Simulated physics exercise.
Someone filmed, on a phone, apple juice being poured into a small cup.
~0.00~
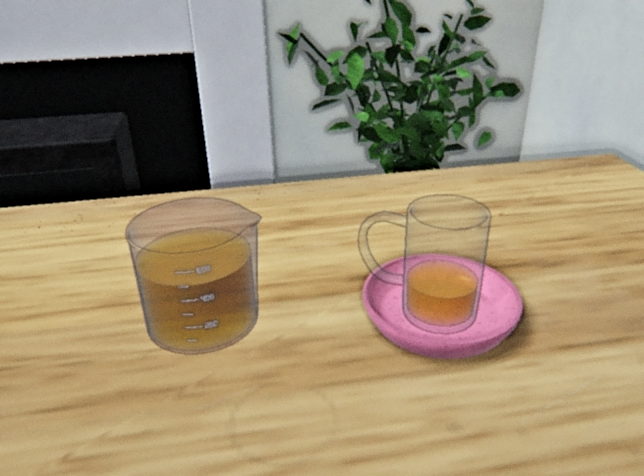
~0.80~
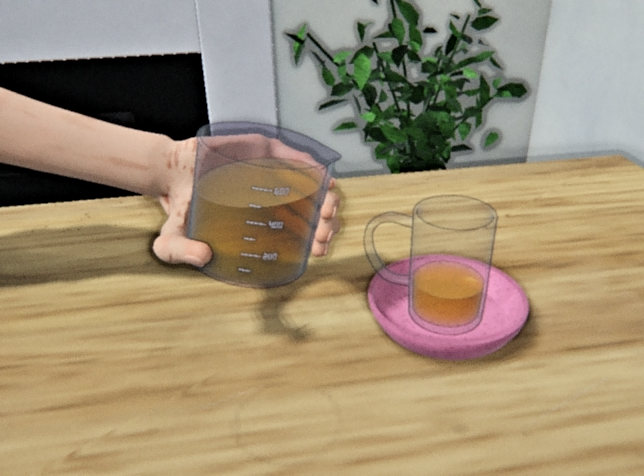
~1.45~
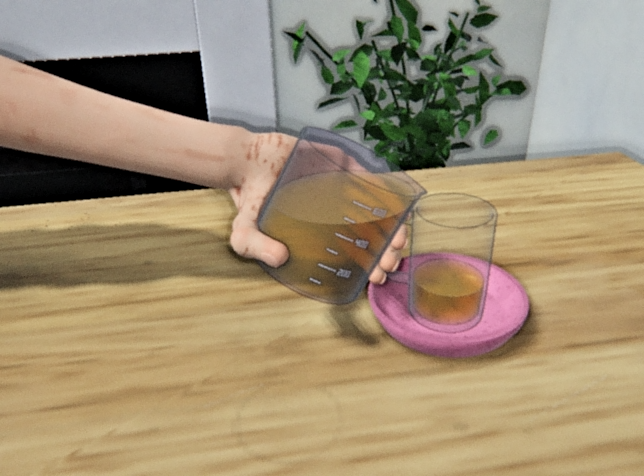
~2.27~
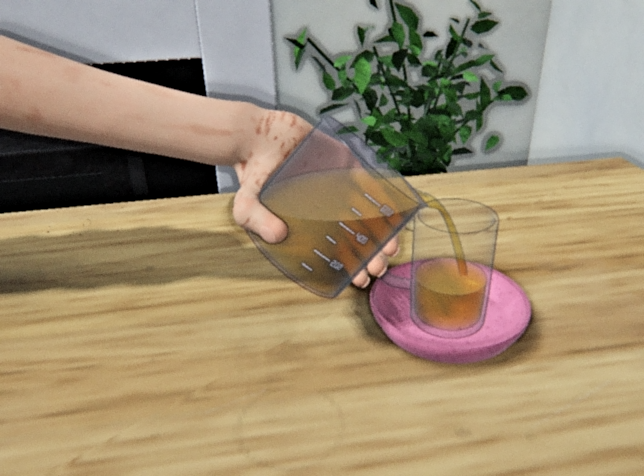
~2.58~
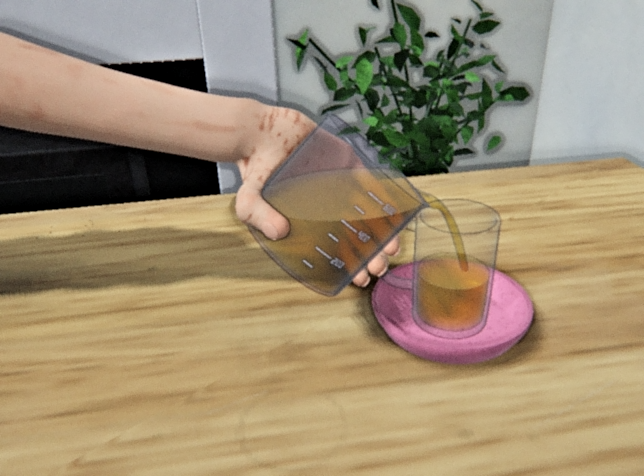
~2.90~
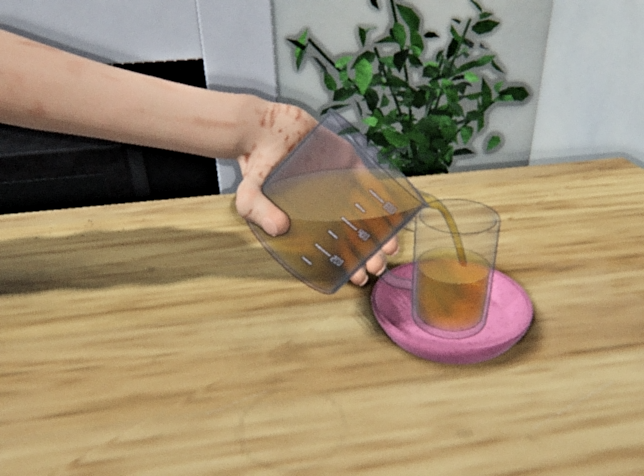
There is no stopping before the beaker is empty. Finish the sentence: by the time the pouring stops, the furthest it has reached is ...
The furthest it reaches is past the saucer.
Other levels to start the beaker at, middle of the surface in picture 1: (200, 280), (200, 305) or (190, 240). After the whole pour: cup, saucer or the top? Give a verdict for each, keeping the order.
As listed: Reaches the saucer, stays in the cup, over both.
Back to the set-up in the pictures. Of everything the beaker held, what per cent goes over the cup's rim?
About 60 in a hundred.
After 6.8 s, the cup is full to the brim; the saucer is wet, with room to spare.
After 9.9 s, the cup is full to the brim; the saucer is full and running over.
After 12.7 s, the cup is full to the brim; the saucer is full and running over.
